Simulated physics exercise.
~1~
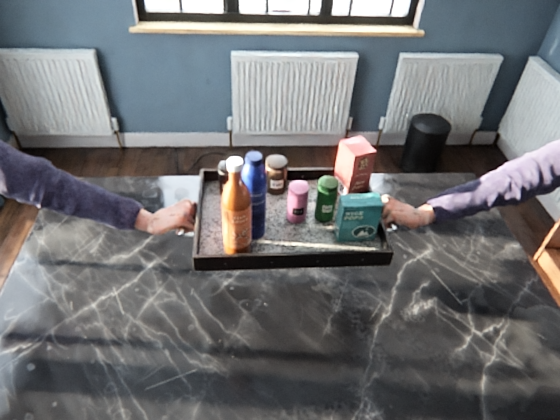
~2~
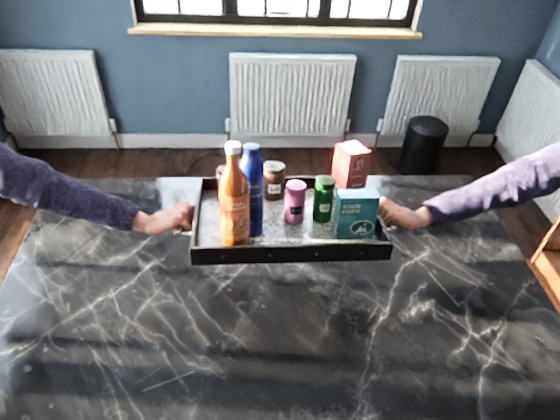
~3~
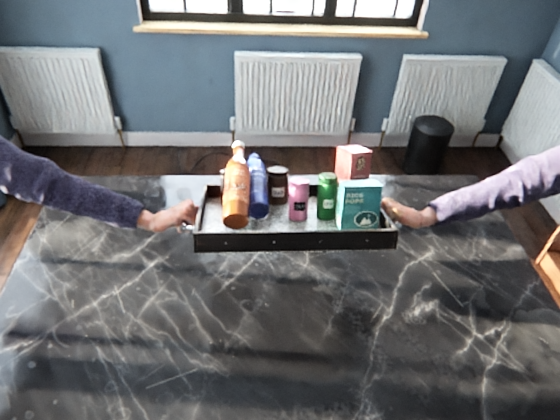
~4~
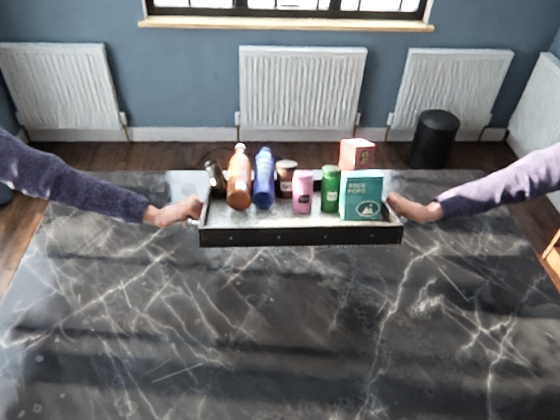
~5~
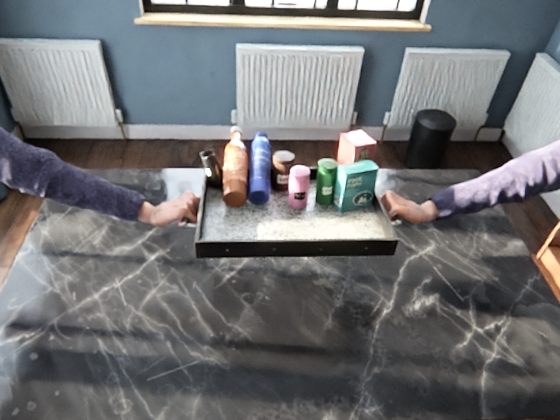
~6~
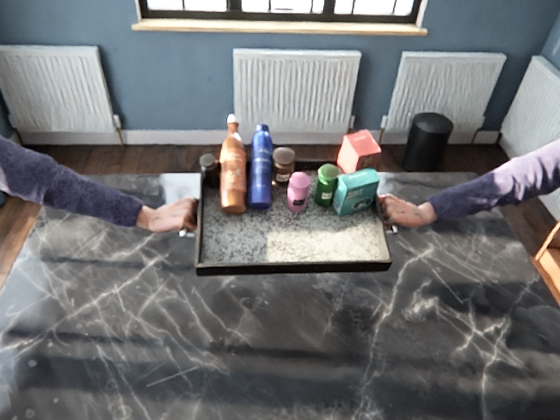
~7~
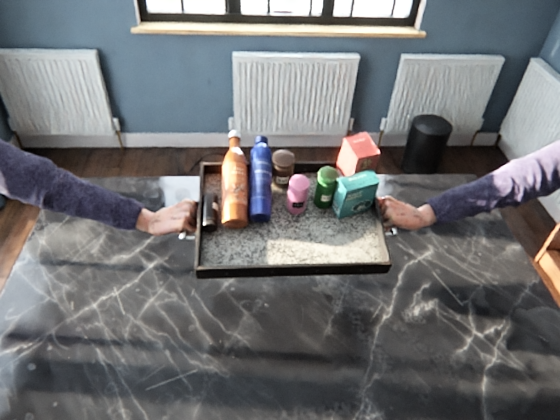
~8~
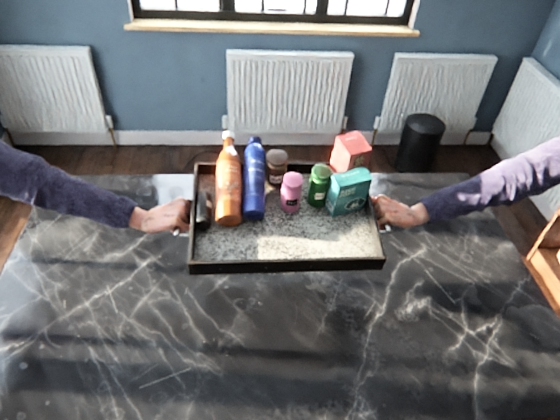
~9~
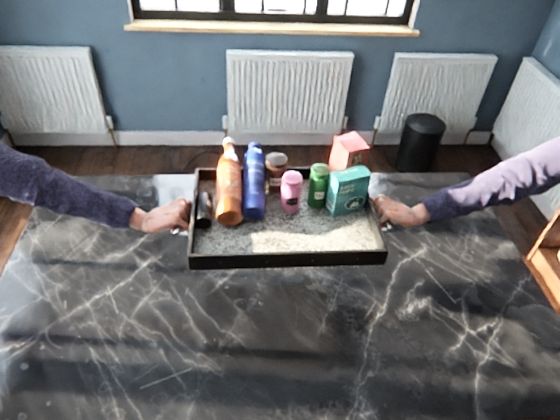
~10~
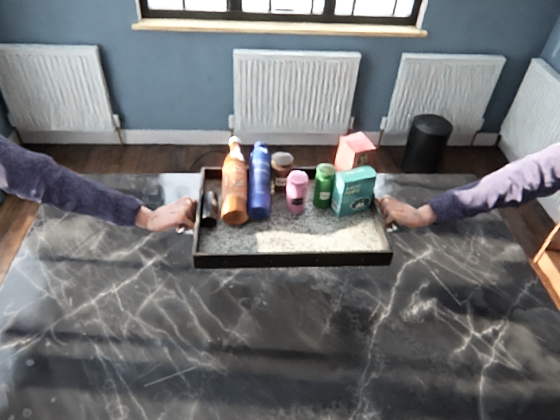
A tray of bottles, jars and packets, held by two hands above a dark marbled table, tipped away from the viewer, then back the other way and level, leaving the orange and blue bottles and a small black container toppled but still aboard.
